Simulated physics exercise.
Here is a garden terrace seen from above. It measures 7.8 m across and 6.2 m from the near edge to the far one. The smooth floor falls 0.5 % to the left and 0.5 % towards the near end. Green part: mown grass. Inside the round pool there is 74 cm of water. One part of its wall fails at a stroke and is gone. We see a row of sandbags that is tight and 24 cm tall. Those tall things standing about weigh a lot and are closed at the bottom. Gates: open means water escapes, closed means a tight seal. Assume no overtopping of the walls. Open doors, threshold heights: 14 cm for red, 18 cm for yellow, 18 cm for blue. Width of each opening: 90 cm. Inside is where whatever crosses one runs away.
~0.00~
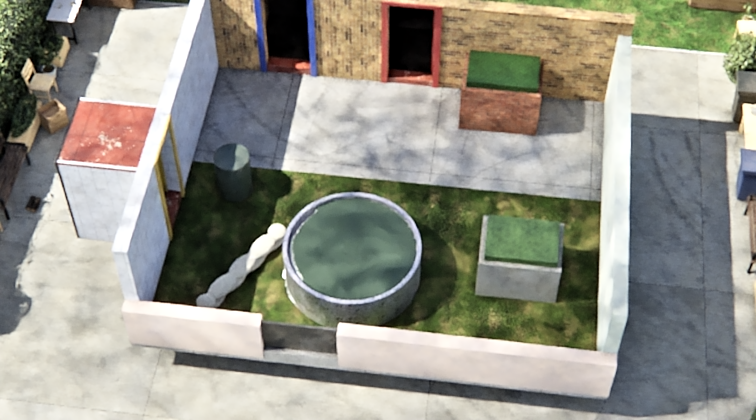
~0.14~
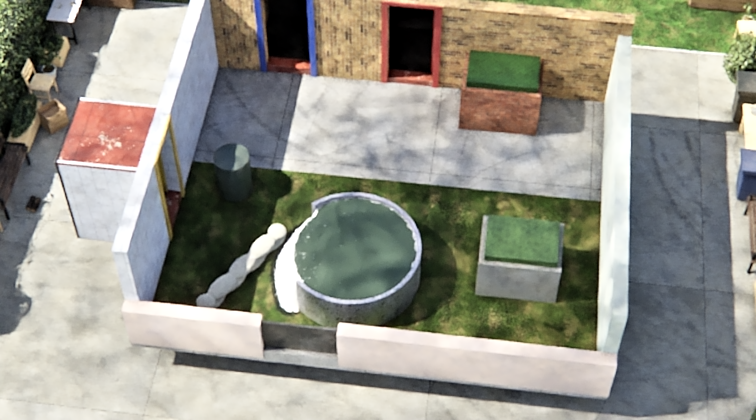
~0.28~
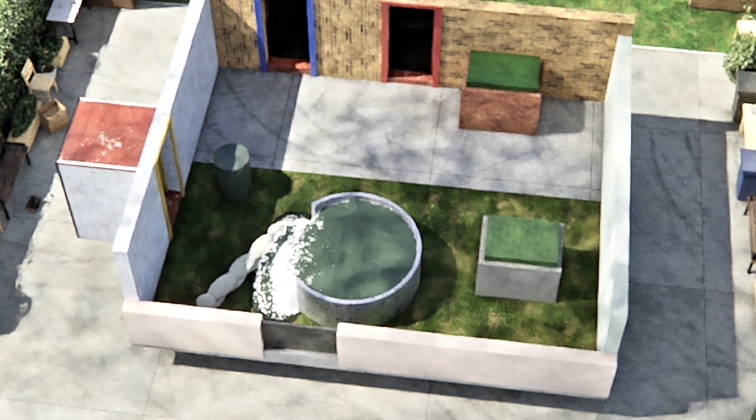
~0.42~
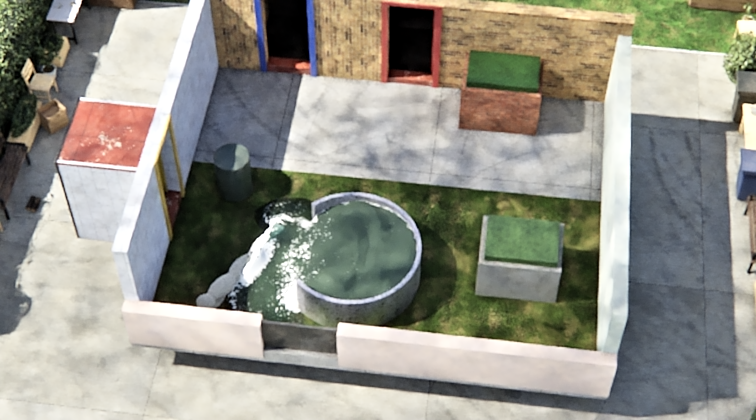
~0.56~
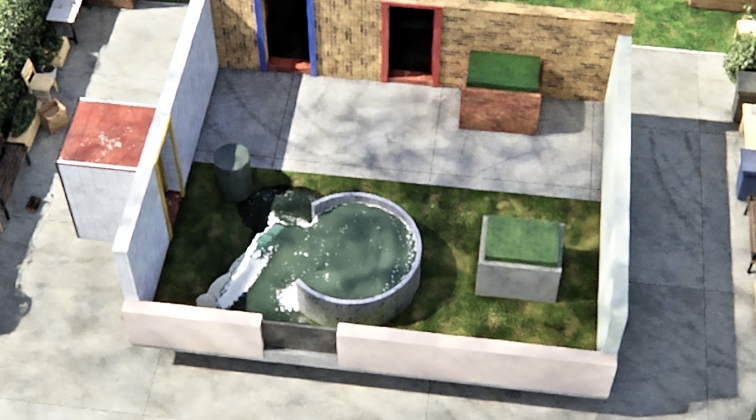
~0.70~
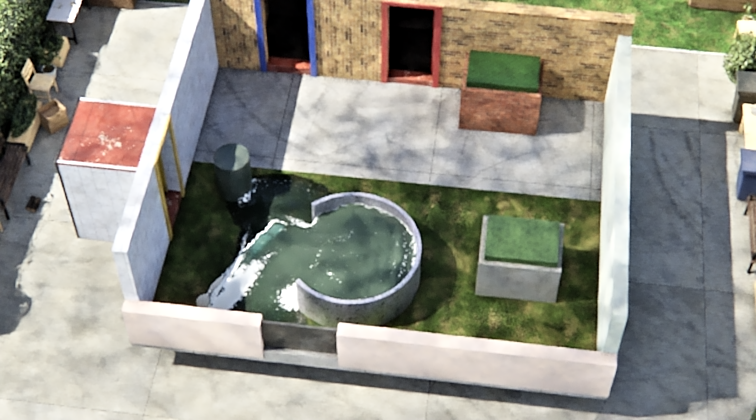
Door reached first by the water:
Yellow door.
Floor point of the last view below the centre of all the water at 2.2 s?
Near (281, 267).
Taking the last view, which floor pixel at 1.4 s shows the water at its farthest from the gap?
Somewhere near pixel (240, 128).
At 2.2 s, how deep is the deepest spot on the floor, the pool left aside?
Peak depth: Approx. 47 cm.
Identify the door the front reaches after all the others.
Red.
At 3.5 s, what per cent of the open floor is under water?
I'd say around 55 %.
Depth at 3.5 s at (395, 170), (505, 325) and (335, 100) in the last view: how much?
Around 0 cm, 0 cm and 3 cm.
After 1.4 s water covers 25 % of the floor and is deepest (50 cm) near (228, 335); red door not reached, yellow door not reached, blue door not reached.
After 2.2 s water covers 40 % of the floor and is deepest (47 cm) near (157, 327); red door not reached, yellow door reached at 1.5 s, blue door not reached.
After 3.5 s water covers 55 % of the floor and is deepest (29 cm) near (147, 326); red door not reached, yellow door reached at 1.5 s, blue door reached at 2.4 s.
After 6.0 s water covers 75 % of the floor and is deepest (16 cm) near (147, 326); red door reached at 3.9 s, yellow door reached at 1.5 s, blue door reached at 2.4 s.
After 10.0 s water covers 90 % of the floor and is deepest (12 cm) near (147, 326); red door reached at 3.9 s, yellow door reached at 1.5 s, blue door reached at 2.4 s.
